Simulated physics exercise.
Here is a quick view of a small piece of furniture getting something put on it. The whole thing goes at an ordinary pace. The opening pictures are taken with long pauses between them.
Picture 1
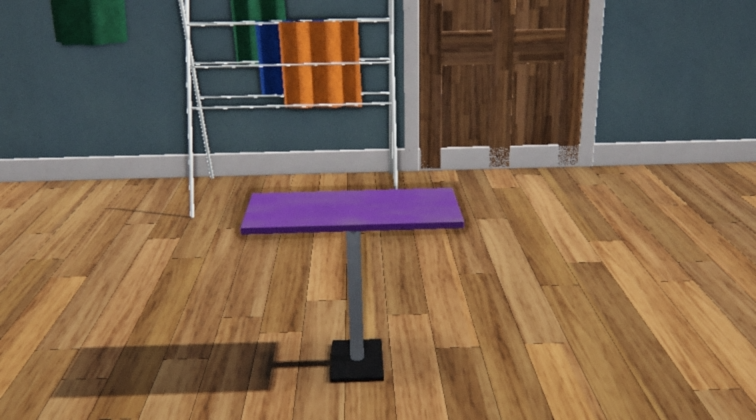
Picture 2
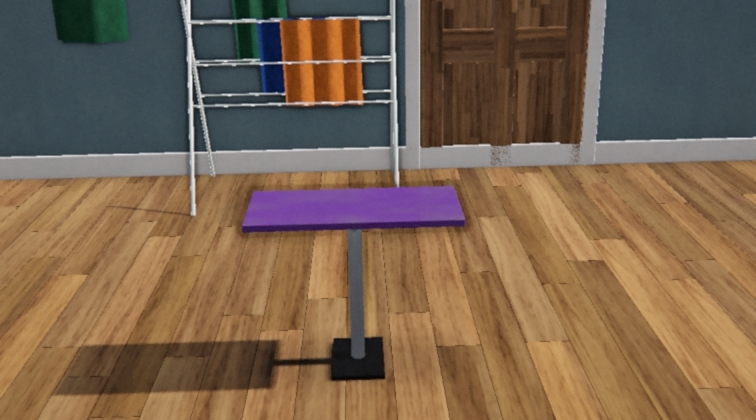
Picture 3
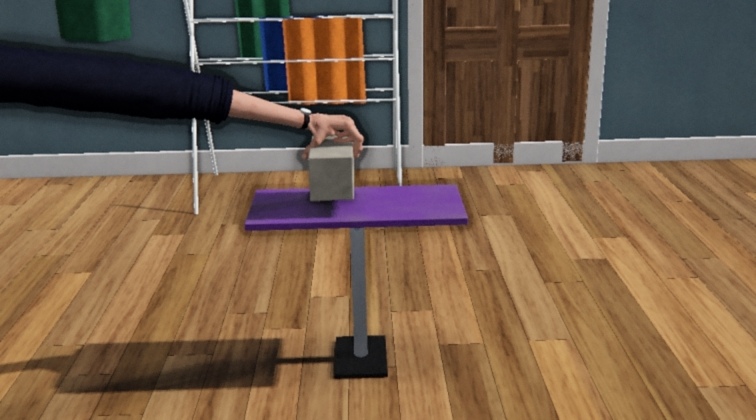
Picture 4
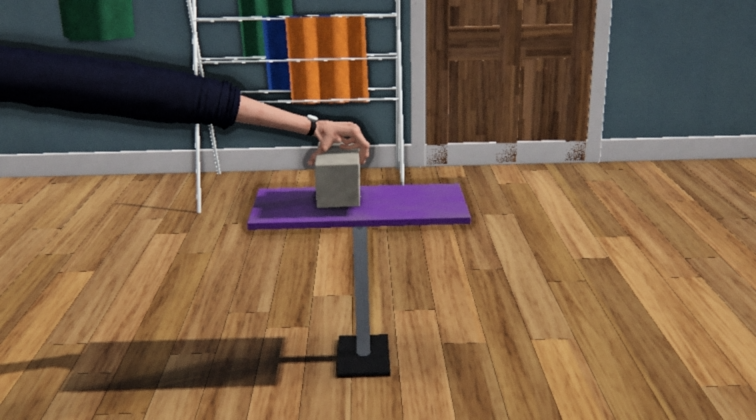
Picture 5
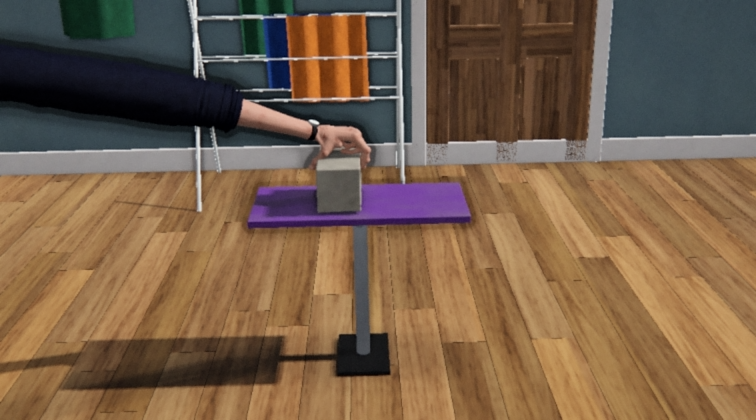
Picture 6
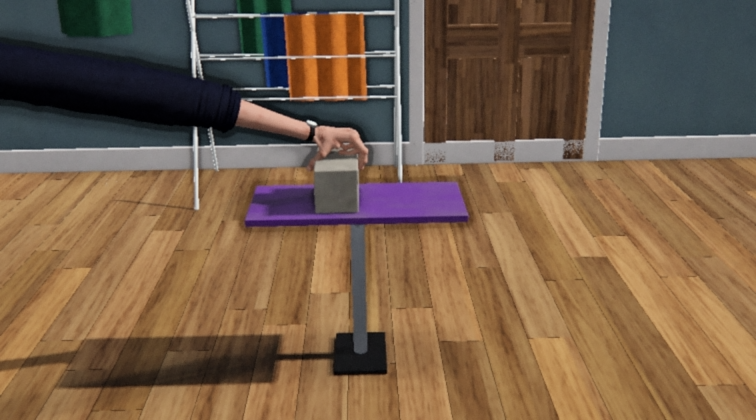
Purple side table standing empty on a wooden floor, then a dark-sleeved arm from the left lowering a grey block onto it.
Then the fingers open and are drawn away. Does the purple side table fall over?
No. Left alone, it's most likely going to hold its position there.
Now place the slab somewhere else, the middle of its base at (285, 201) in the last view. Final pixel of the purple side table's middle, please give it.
It comes to a stop at (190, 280).
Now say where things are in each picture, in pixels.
In the first picture, purple side table (353, 210).
In the second picture, purple side table (354, 208).
In the third picture, still on the way; purple side table (356, 207); slab (332, 167).
In the fourth picture, still on the way; purple side table (359, 206); slab (338, 174).
In the fifth picture, still on the way; purple side table (359, 204); slab (340, 178).
In the sixth picture, in place, still held; purple side table (357, 203); slab (337, 179).
Then, 0.28 s past the last view, purple side table at rest near (357, 203).
Finally, the purple side table holds firm, near (357, 203).
